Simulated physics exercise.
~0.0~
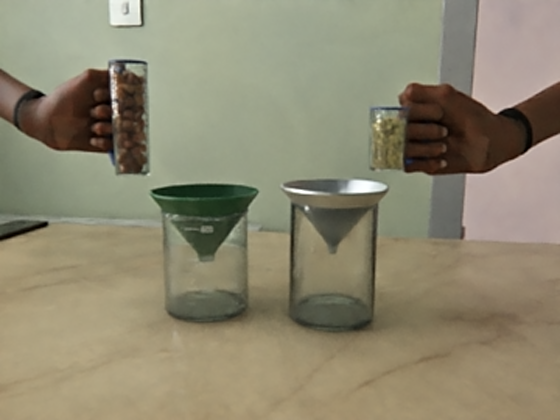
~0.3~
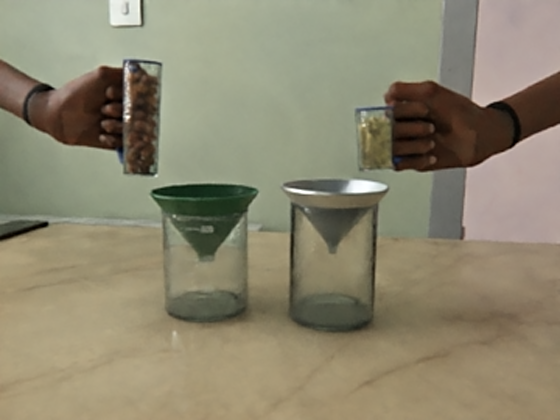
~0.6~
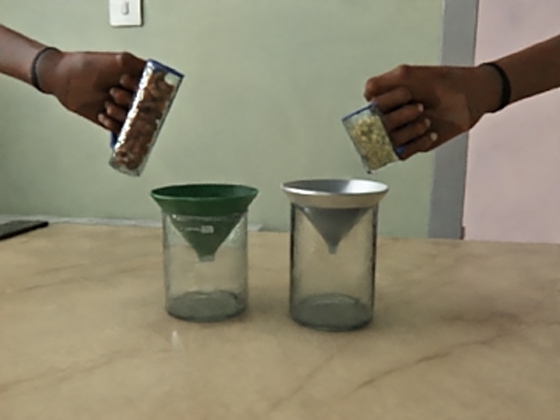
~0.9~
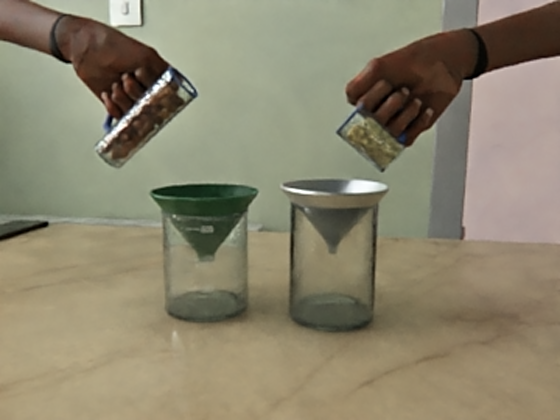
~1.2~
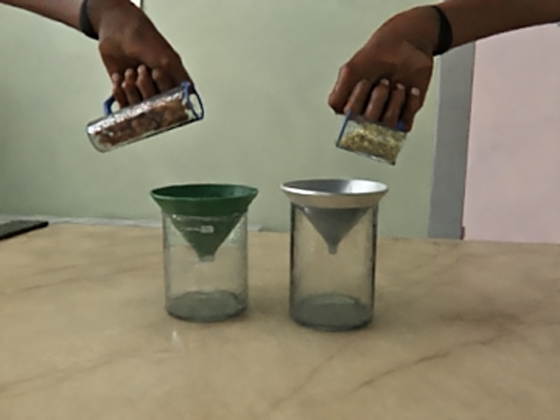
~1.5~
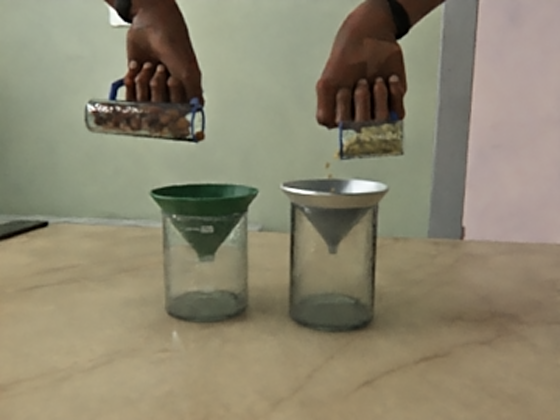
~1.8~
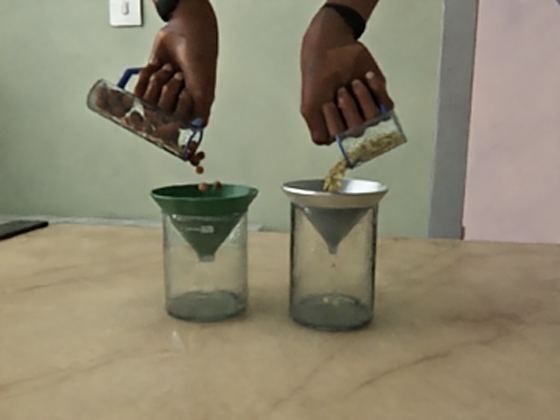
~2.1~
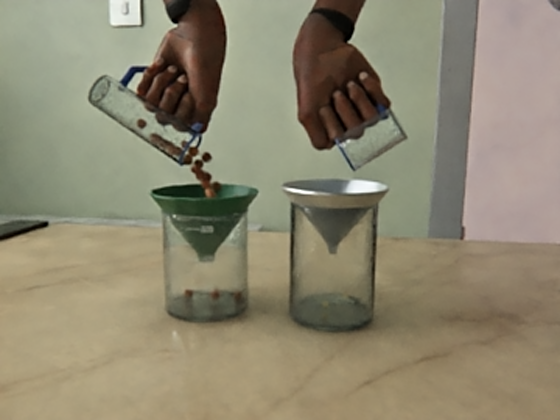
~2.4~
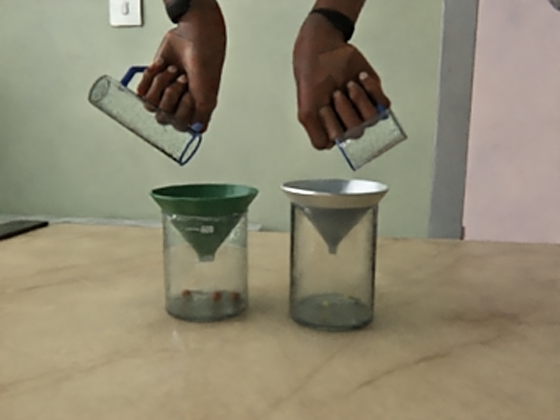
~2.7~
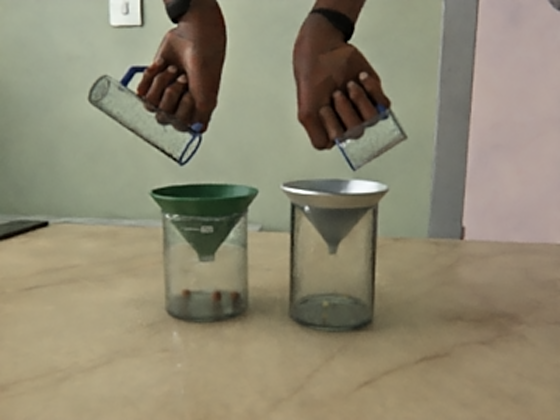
Two hands tipped small clear cups over a green funnel and a silver funnel set in glass jars, pouring out reddish-brown pieces on the left and pale bits on the right, until both cups were empty and a few brown pieces lay in the left jar.
